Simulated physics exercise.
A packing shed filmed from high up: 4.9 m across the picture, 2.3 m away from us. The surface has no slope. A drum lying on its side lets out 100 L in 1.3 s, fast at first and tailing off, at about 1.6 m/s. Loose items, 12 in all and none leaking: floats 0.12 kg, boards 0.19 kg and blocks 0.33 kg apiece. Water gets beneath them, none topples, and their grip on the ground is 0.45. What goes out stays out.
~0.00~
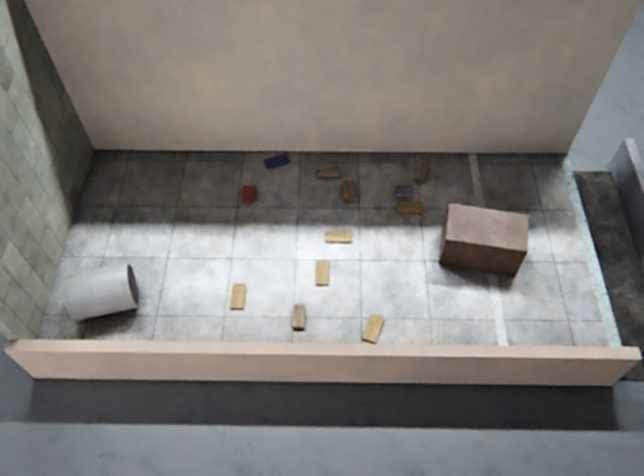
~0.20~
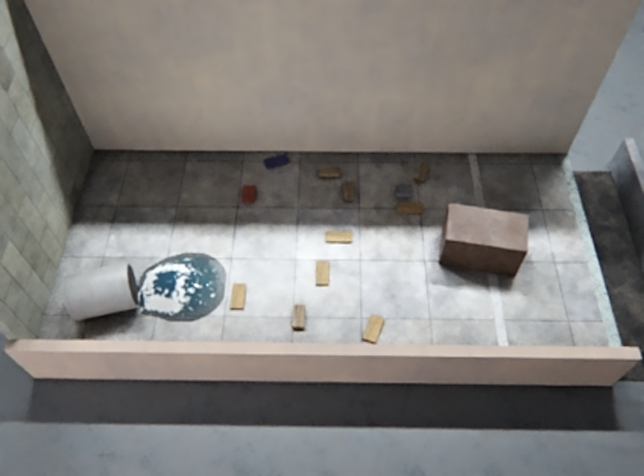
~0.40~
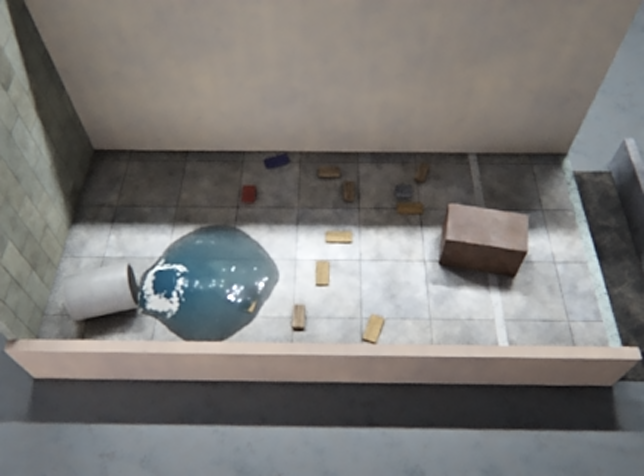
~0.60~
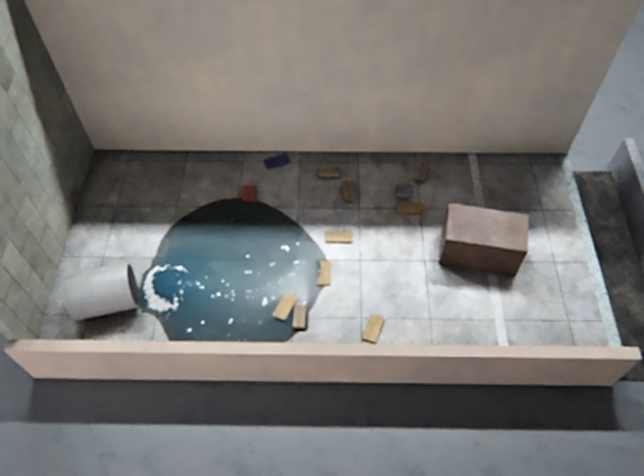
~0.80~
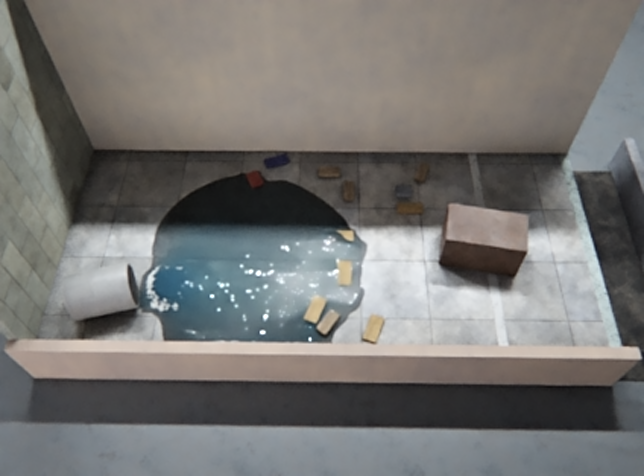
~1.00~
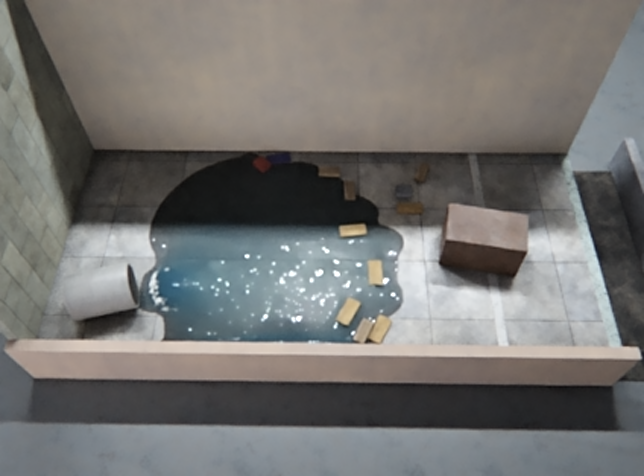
Water pours from a drum lying on its side at the left and spreads rightward across the level tiled floor, nudging several small yellow boards to the right and a red block back toward a blue one near the rear wall.
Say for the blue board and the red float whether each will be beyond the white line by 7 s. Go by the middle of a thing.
The blue board is held back; the red float falls short.
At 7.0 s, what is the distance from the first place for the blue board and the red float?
About 100 and 80 cm.
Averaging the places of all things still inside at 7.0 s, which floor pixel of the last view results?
Around (407, 166).
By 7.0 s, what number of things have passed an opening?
9 of them.
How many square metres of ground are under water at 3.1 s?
About 5.5 m2.
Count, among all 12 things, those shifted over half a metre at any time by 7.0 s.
I count 12.
After 1.4 s the blue board is near (284, 152), 0.1 m from its start, afloat; the red float is near (264, 151), 0.5 m from its start, afloat; 0 of 12 are over the mark; 9 afloat.
After 3.1 s the blue board is near (321, 157), 0.5 m from its start, afloat; the red float is near (291, 155), 0.6 m from its start, afloat; 9 of 12 are over the mark; 8 afloat.
After 4.9 s the blue board is near (359, 166), 0.9 m from its start, afloat; the red float is near (313, 165), 0.7 m from its start, aground; 10 of 12 are over the mark; 1 afloat.
After 7.0 s the blue board is near (365, 167), 0.9 m from its start, aground; the red float is near (313, 165), 0.7 m from its start, aground; 10 of 12 are over the mark; 0 afloat.
